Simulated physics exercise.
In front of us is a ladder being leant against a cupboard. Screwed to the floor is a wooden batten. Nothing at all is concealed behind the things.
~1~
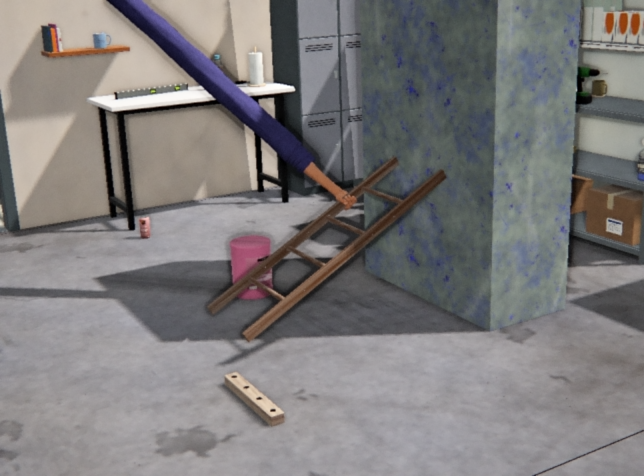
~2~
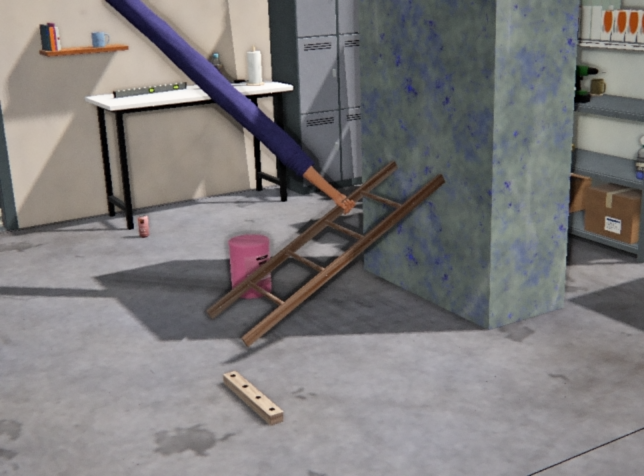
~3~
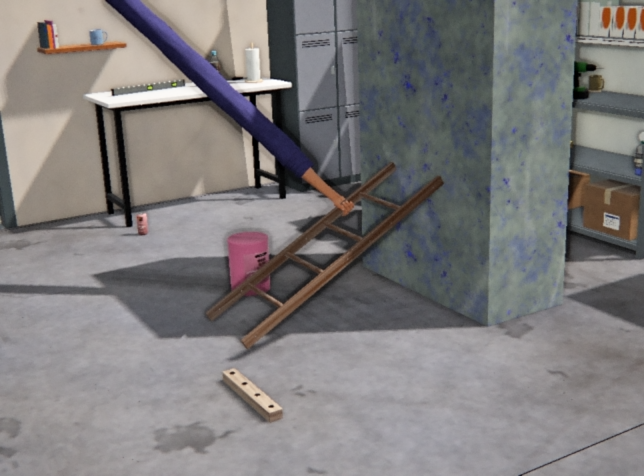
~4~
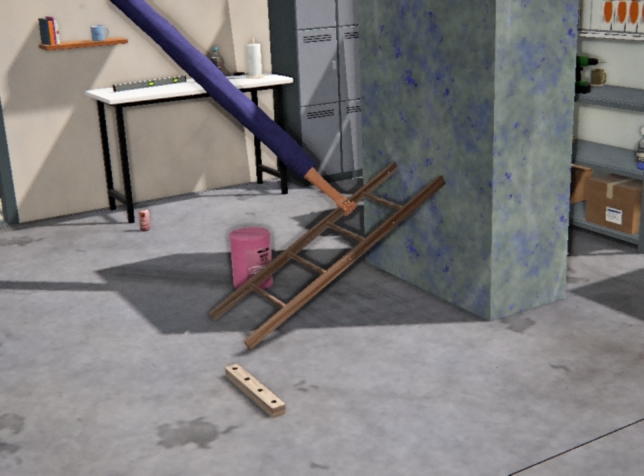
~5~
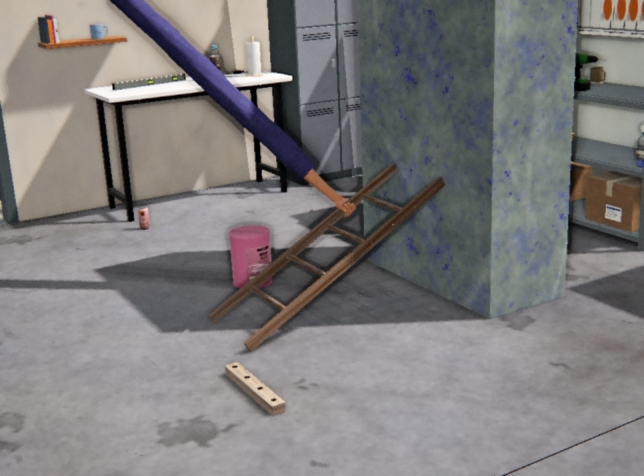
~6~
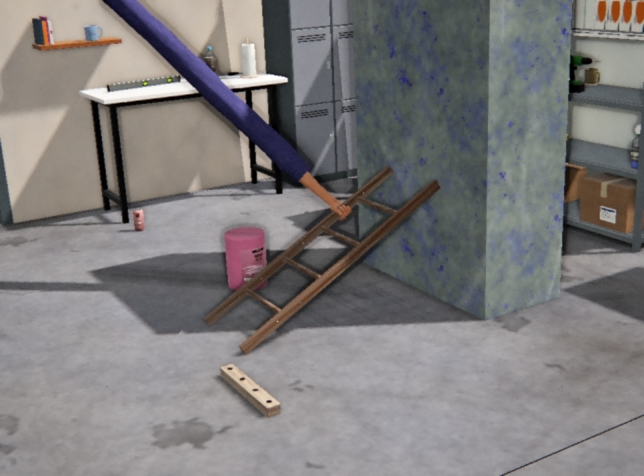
A purple-sleeved arm holding a brown wooden ladder aslant against a mottled blue-green block, the ladder barely shifting beside a pink pail.
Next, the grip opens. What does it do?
It slips down.
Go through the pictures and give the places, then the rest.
In the first frame, still on the way; brown ladder (327, 242); batten (253, 398).
In the second frame, still on the way; brown ladder (326, 246); pink pail (250, 266).
In the third frame, still on the way; brown ladder (325, 248); batten (251, 394).
In the fourth frame, still on the way; brown ladder (327, 248); pink pail (252, 259).
In the fifth frame, still on the way; brown ladder (327, 250); batten (254, 388).
In the sixth frame, in place, still held; brown ladder (322, 253); pink pail (246, 259).
Then, 0.26 s on from there, brown ladder turned 9° from its first pose near (317, 272).
Then, 0.38 s on from there, brown ladder turned 24° from its first pose near (313, 304).
In the end, the brown ladder slides out and falls, near (313, 312); the other things unmoved.
